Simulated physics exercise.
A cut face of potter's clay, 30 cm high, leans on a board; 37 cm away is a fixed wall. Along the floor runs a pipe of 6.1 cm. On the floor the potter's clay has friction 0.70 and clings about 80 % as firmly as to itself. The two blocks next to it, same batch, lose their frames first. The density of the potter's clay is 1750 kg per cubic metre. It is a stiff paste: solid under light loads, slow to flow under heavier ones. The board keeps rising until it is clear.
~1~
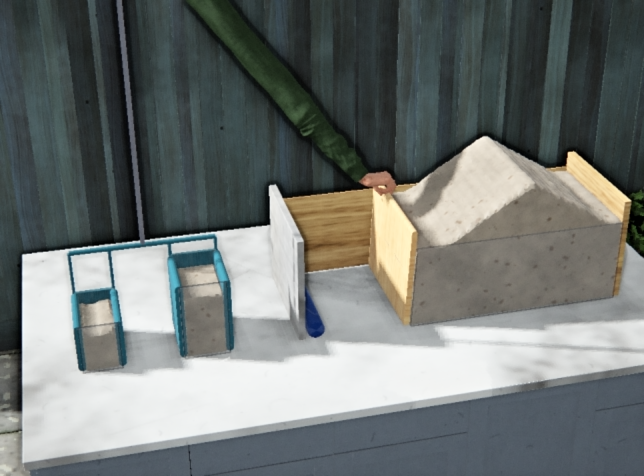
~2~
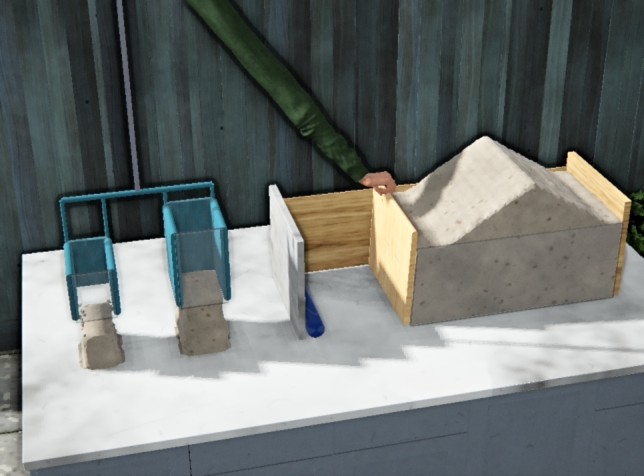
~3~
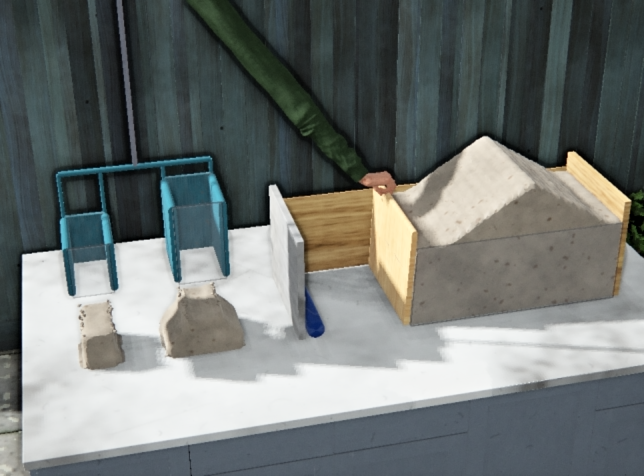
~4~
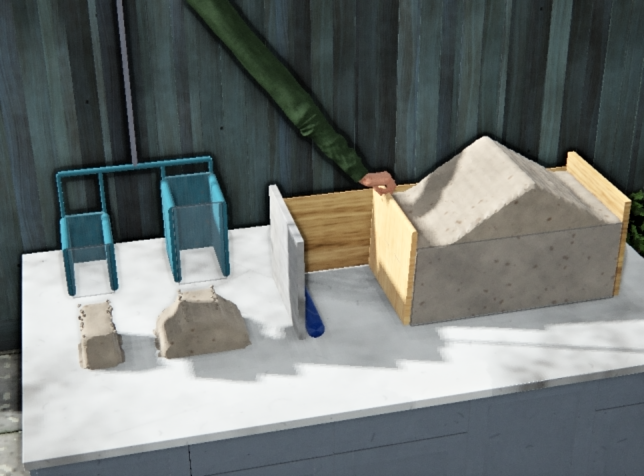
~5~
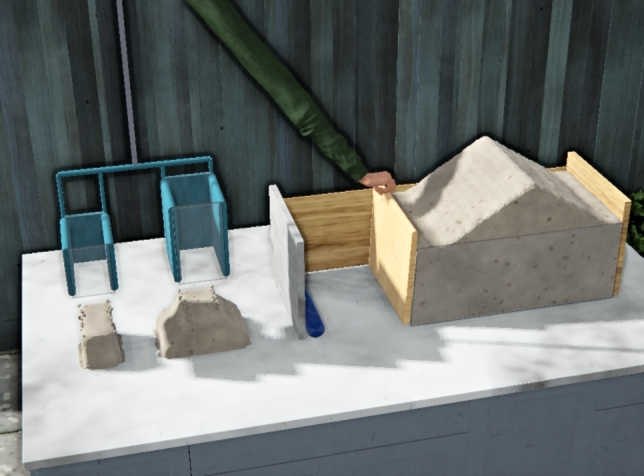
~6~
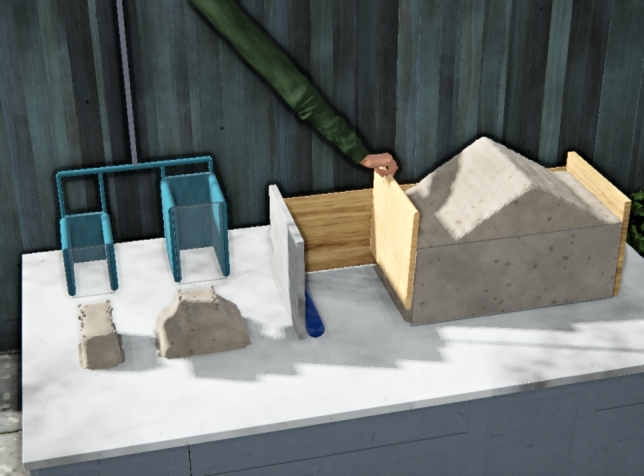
On a white tabletop, two teal moulds rose off small blocks of clay and the right-hand block slumped lower and wider, then a green-sleeved arm lifted the board beside the big clay heap slightly.
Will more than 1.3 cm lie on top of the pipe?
It is left buried.
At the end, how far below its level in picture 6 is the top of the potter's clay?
Roughly 12 cm.
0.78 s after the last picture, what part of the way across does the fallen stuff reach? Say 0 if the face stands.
Near 85 %.
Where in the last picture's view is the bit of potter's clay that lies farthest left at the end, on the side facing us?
At about (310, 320).
Then, 0.23 s after the last picture, the fallen stuff reaches 5 % of the way across and nothing lies on the pipe.
Then, 0.51 s after the last picture, the fallen stuff reaches 44 % of the way across and nothing lies on the pipe.
Then, 0.78 s after the last picture, the fallen stuff reaches 86 % of the way across and 1.7 cm lies on the pipe.
Then, 1.05 s after the last picture, the fallen stuff reaches 96 % of the way across and 6.6 cm lies on the pipe.
Then, 1.22 s after the last picture, at the end, the fallen stuff reaches 96 % of the way across and 6.6 cm lies on the pipe.
